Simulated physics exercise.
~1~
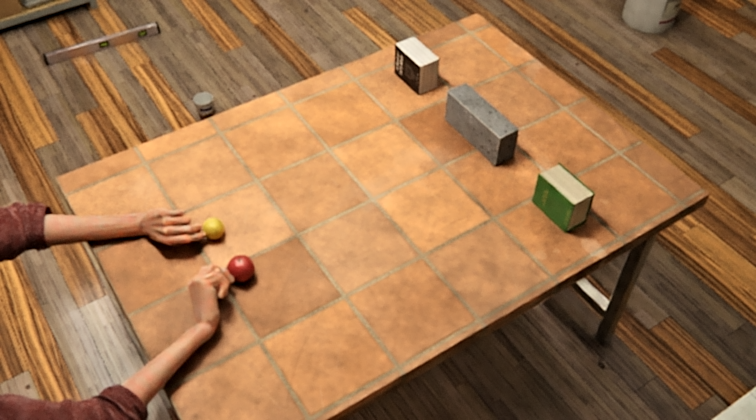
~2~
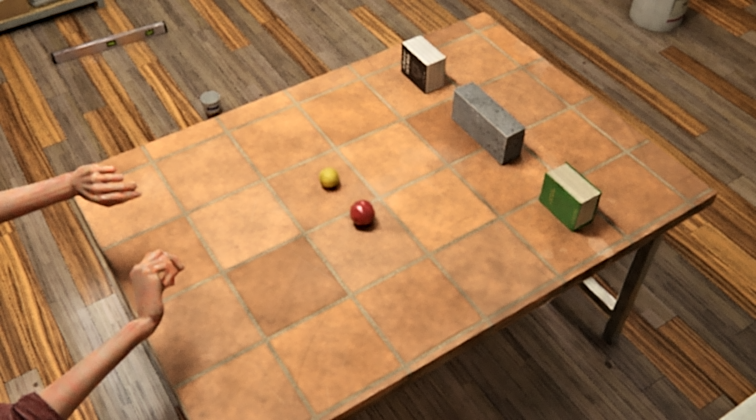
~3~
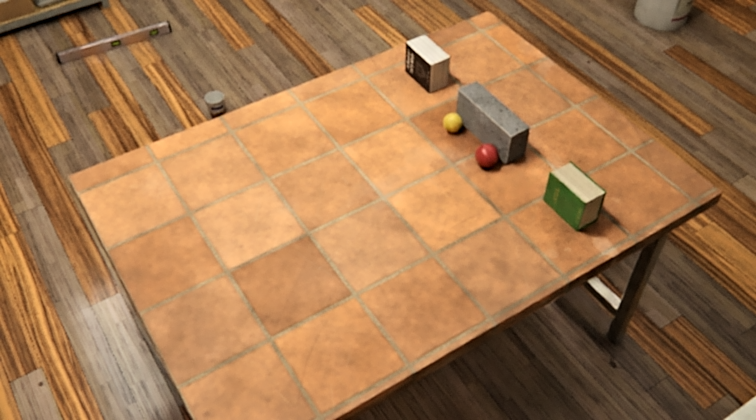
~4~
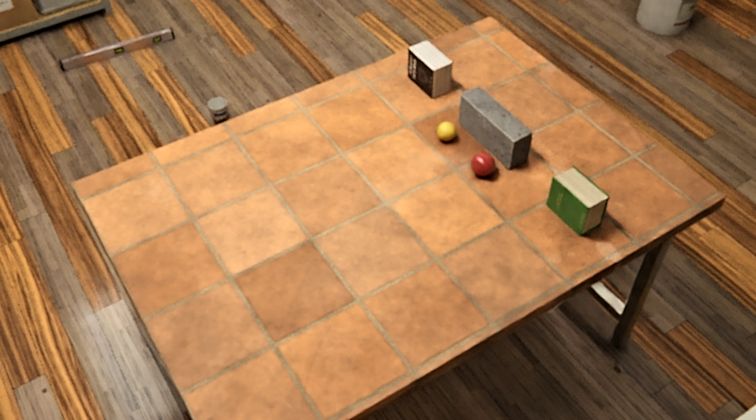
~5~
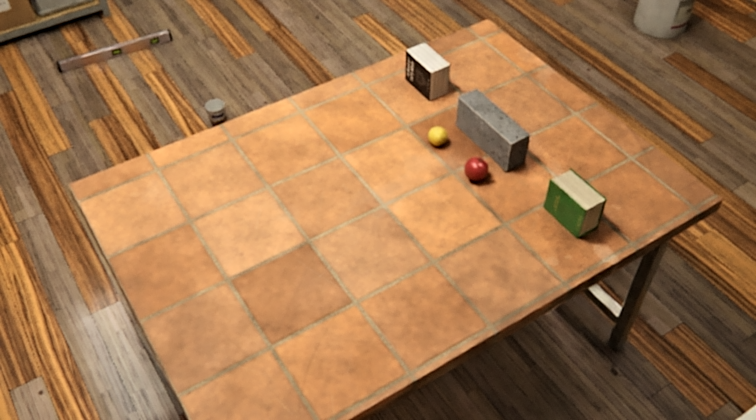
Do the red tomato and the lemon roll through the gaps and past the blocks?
No, neither gets through. Both bounce back off the grey brick and end up on the near side of it.
